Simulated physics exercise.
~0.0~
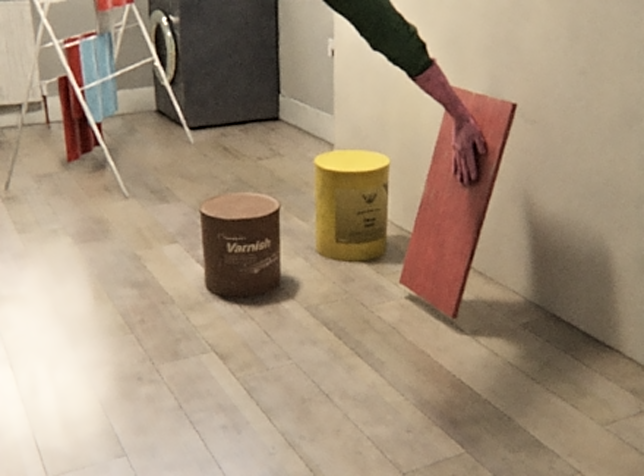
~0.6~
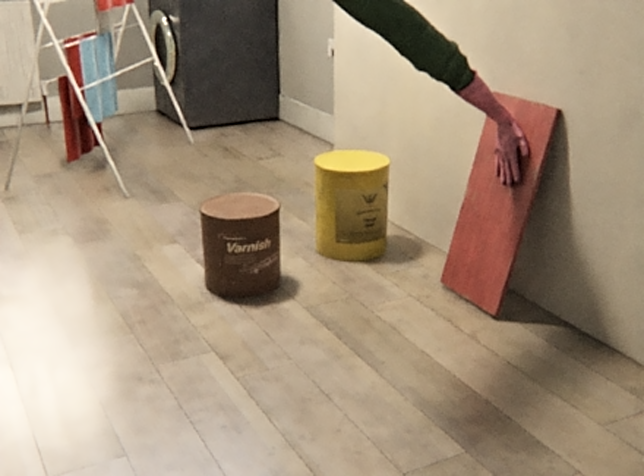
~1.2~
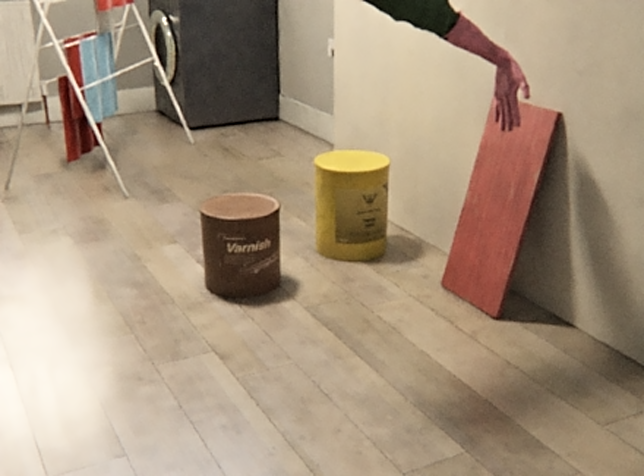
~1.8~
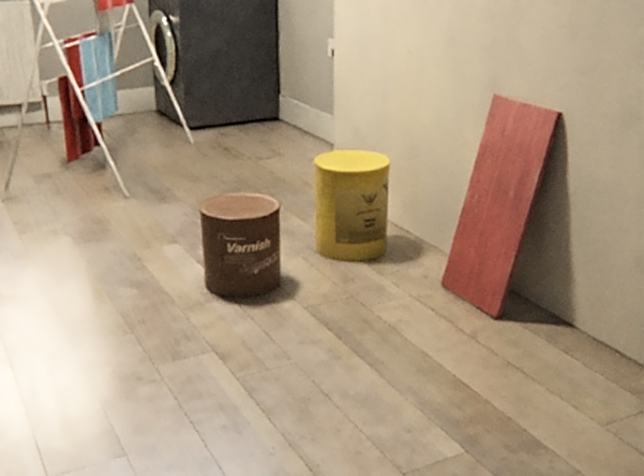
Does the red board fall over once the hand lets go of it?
No, the red board stays up, leaning against the wall after the hand has gone.
A red board was set leaning against a wall by a hand reaching in from above, near a yellow pail and a brown one. The hand let go and drew away, and the board stayed propped up while both pails stood still.
